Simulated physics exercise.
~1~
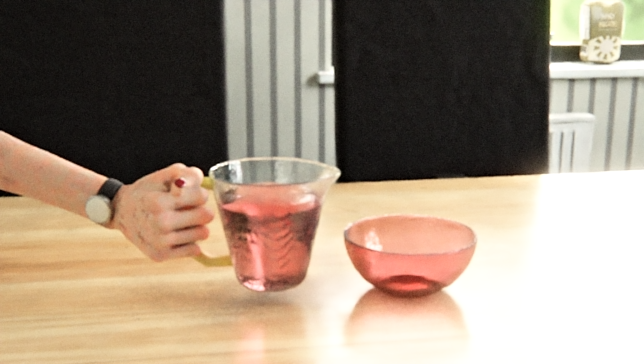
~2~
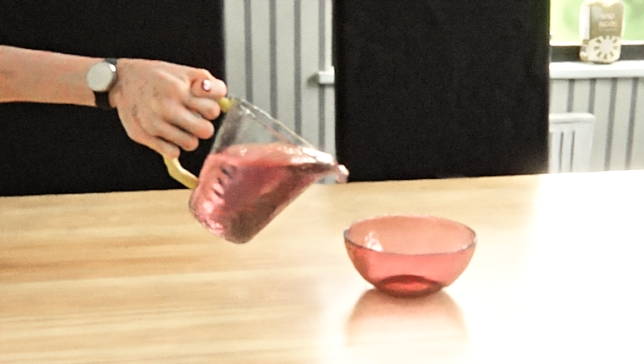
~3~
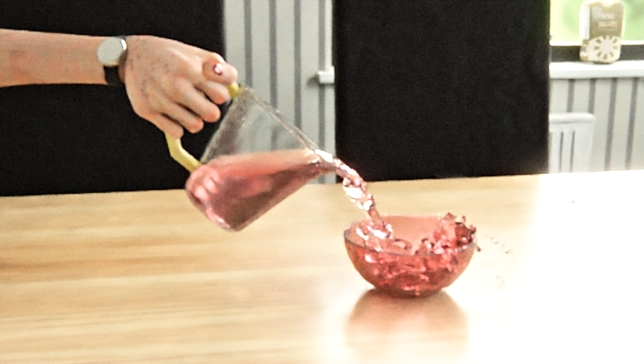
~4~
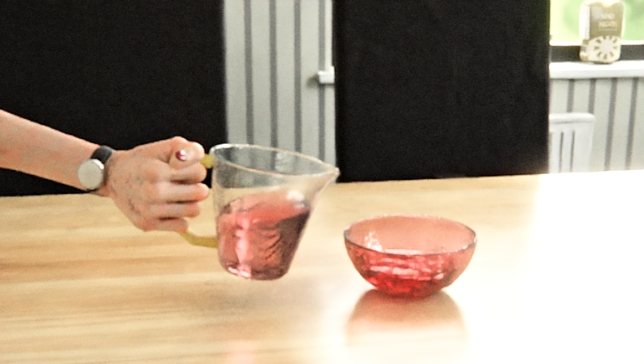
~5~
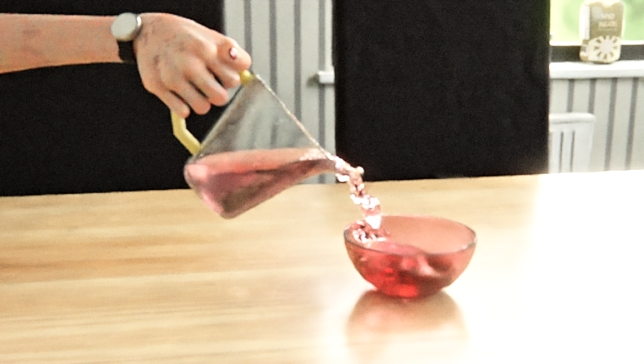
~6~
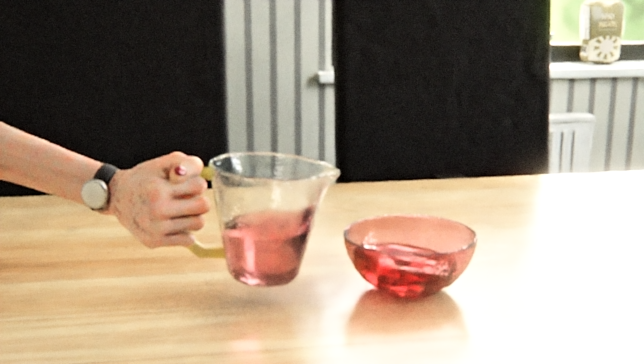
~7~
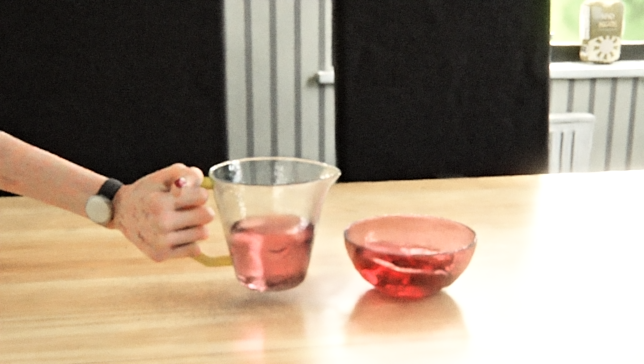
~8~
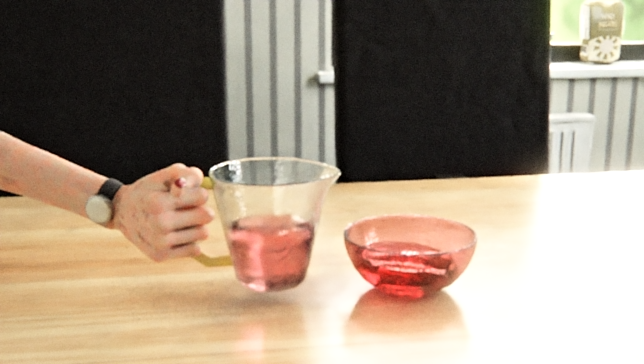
A hand wearing a wristwatch reaches in from the left, holding a clear jug of pinkish-red liquid by its yellow handle above a pale wooden table, seen from the side. A translucent red bowl sits to its right, with dark panels and a bright window behind. The hand lifts and tips the jug rightward, and liquid pours from the spout, splashing in the bowl. It levels the jug, then tilts it again for a second pour. Finally the jug returns upright, partly full, beside the partly filled bowl as the liquid settles.
